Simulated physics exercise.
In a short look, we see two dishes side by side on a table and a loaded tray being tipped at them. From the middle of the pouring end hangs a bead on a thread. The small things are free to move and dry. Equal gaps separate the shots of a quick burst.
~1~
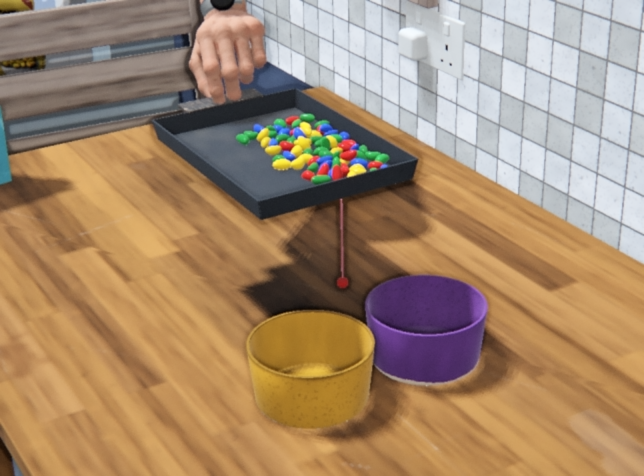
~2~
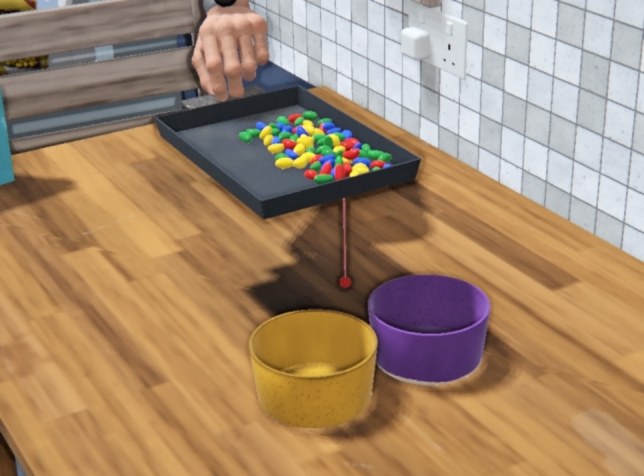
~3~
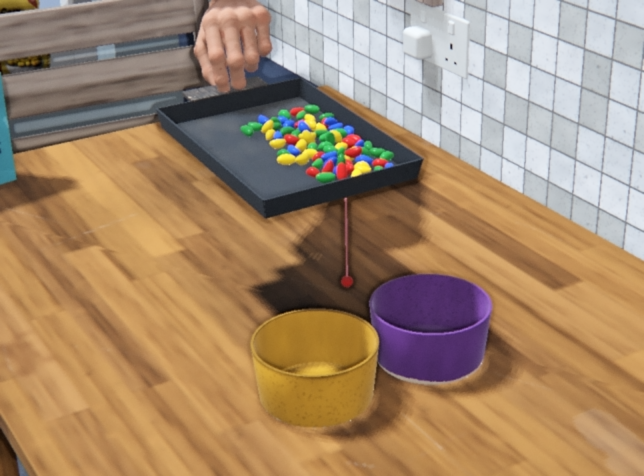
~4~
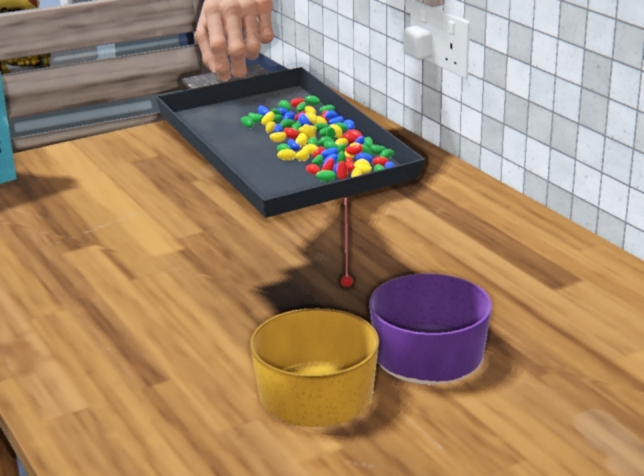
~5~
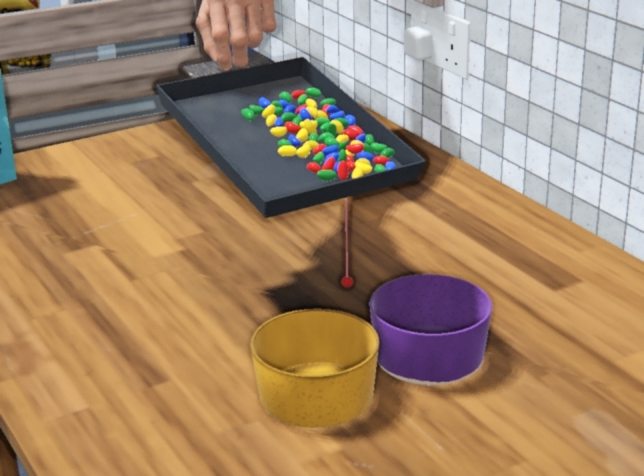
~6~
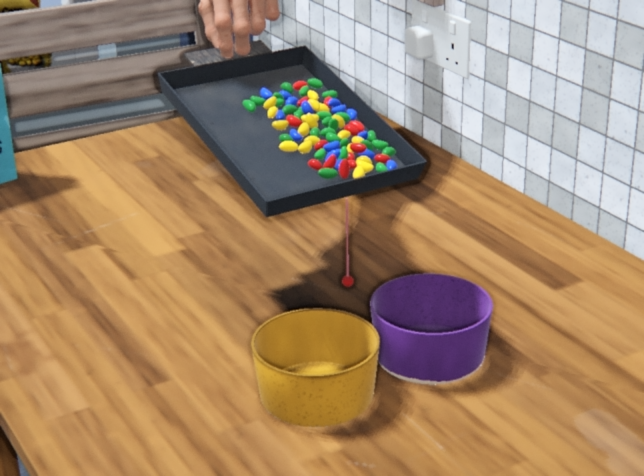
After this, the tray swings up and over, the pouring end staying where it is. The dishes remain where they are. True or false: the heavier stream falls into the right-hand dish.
True.
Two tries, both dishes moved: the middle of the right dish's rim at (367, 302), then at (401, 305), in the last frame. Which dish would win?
The rightmost dish, then the rightmost dish.
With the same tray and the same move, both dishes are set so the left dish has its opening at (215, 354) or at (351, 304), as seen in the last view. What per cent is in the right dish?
You'd get 40 in a hundred first and 10 in a hundred after that.
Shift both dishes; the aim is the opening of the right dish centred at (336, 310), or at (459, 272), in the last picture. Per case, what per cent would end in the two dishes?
You'd get about 30 per cent first and about 50 per cent second.
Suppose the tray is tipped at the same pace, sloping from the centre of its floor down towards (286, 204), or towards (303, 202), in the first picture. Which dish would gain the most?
Results - the dish on the left side first, the dish on the left side second.
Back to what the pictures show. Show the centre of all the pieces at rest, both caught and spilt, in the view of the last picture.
I'd place the middle at about (417, 360).
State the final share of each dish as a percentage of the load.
30 percent ends in the left dish, 60 percent in the right.
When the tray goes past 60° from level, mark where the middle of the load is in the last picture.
Roughly (359, 148).
Soon, tray tipped steeply; all on the tray.
A while on, tray tipped right over; nearly all on the tray; a stray few in the right dish; a small part in the air.
Towards the end, tray tipped past a quarter turn; about a quarter in the left dish; about two thirds in the right dish; a small part outside both.
Finally, tray tipped past a quarter turn; about a quarter in the left dish; about two thirds in the right dish; a small part outside both.
